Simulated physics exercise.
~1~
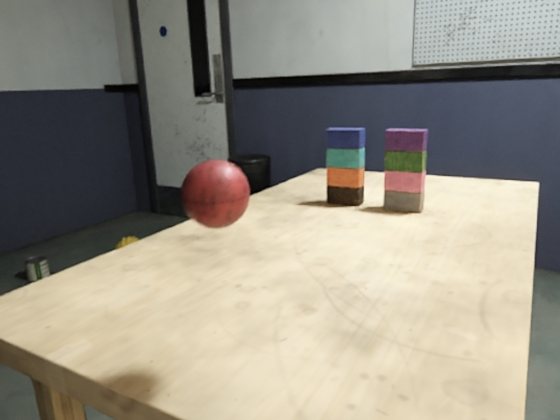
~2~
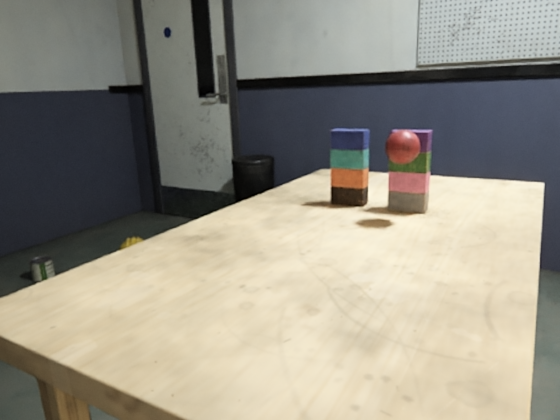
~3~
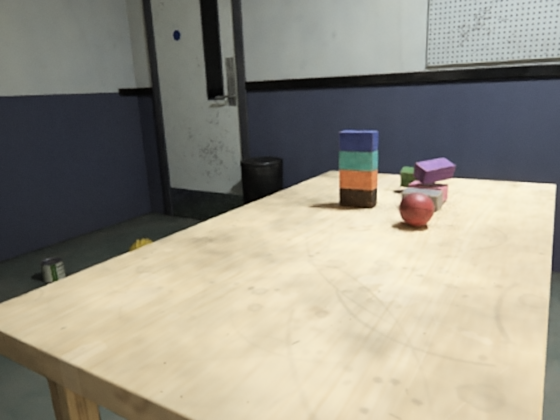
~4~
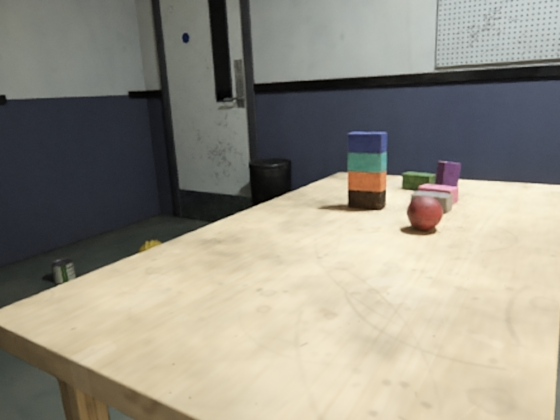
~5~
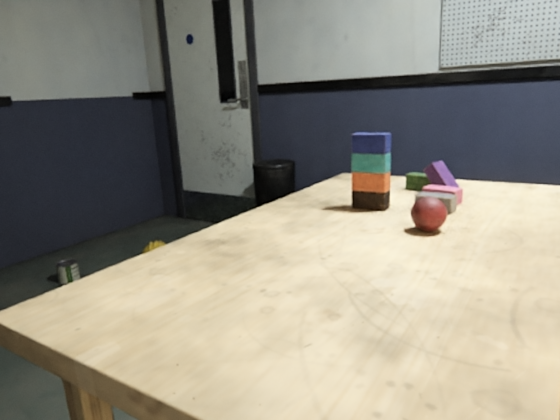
At first, a red ball hangs in the air above a pale wooden table, where two neat stacks of coloured blocks stand side by side near the far end. The ball flies away to the right and reaches the top of the right-hand stack. That stack collapses, its purple, green, pink and grey blocks tumbling down while the ball drops to the tabletop in front of them. The purple block shifts a little more before settling. In the end, the fallen blocks lie scattered behind the ball, and the left stack of blue, turquoise, orange and black still stands upright.
